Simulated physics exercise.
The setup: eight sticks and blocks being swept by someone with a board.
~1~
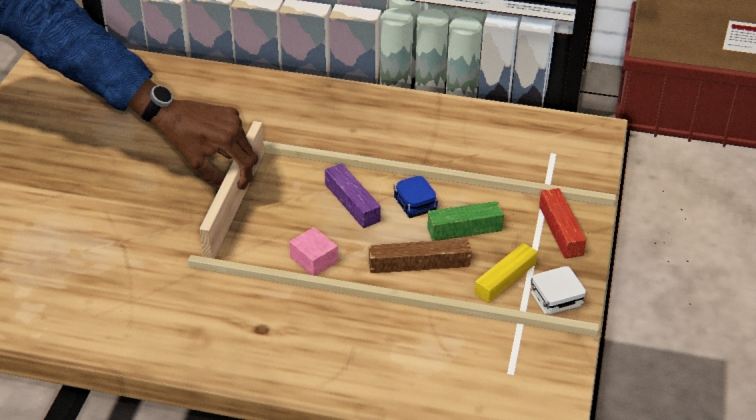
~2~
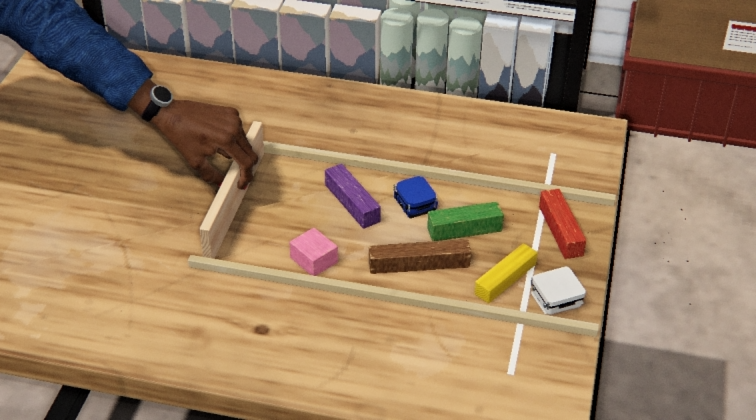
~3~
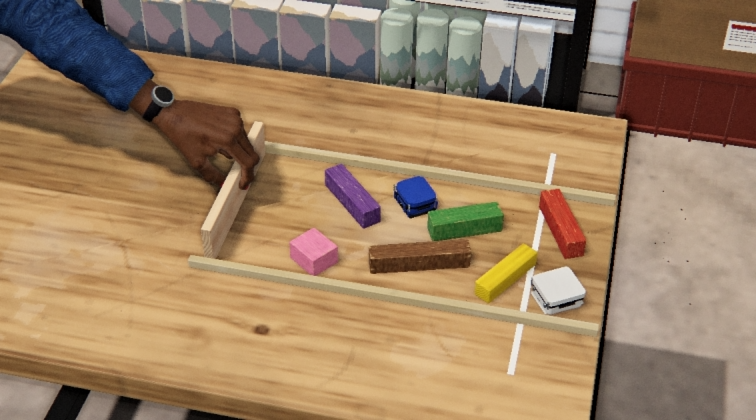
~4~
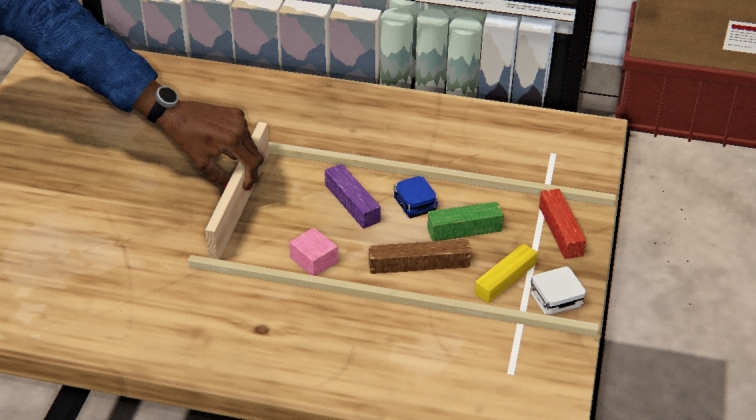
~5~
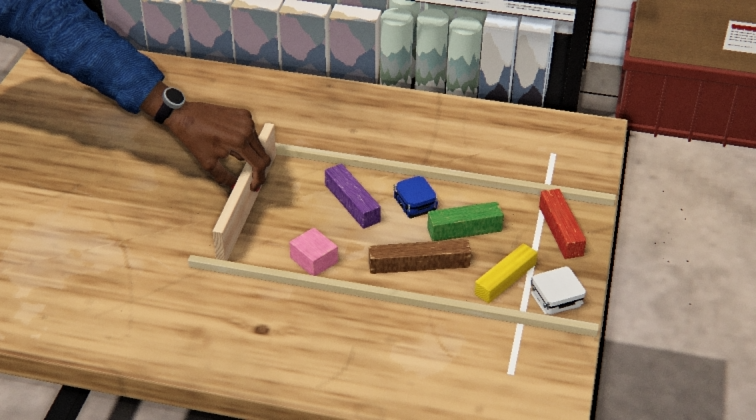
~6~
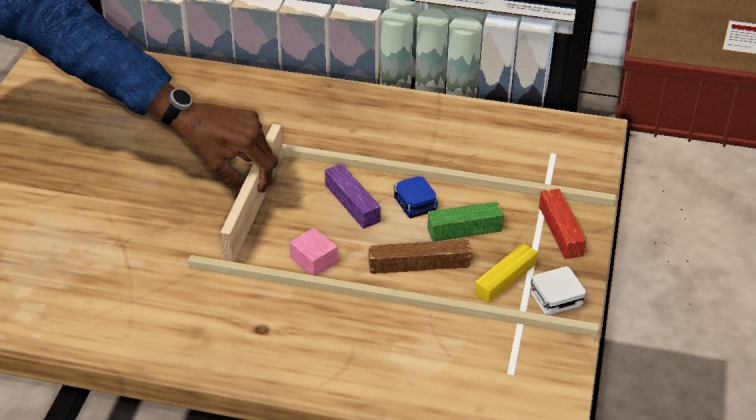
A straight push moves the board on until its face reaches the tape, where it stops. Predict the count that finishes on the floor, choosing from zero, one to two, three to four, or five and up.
The count on the floor is one to two.
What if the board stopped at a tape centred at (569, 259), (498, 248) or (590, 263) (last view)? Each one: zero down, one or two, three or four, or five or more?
In turn: Five or over; zero; more than four.
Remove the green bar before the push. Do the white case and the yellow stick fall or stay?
Final state: White case off, yellow stick in place.
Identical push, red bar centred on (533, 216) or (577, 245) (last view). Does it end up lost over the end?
Trial 1: Still up; trial 2: Over the edge.
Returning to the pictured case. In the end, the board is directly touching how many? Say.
The answer is 2.
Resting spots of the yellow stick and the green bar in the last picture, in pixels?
The first one ends at (585, 293), the second at (591, 237).
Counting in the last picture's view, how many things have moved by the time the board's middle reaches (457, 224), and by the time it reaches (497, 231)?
Tally at point one: 7; at point two: 8.
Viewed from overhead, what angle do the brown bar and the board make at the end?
It comes to around 40 degrees.
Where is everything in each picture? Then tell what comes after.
In the first frame, white case (558, 292); red bar (562, 223); yellow stick (506, 273); board (234, 189); tape (534, 253).
In the second frame, red bar (562, 223); brown bar (419, 256).
In the third frame, yellow stick (506, 273); green bar (465, 222).
In the fourth frame, white case (558, 292); purple bar (352, 196).
In the fifth frame, red bar (562, 223); blue case (416, 197).
In the sixth frame, white case (558, 292); red bar (562, 223); yellow stick (506, 273); board (253, 192); tape (534, 253).
Early on, none off yet; white case at rest near (558, 292); red bar at rest near (562, 223); yellow stick at rest near (506, 273).
Finally, the number that fall off is one or two; lost, red bar and white case.
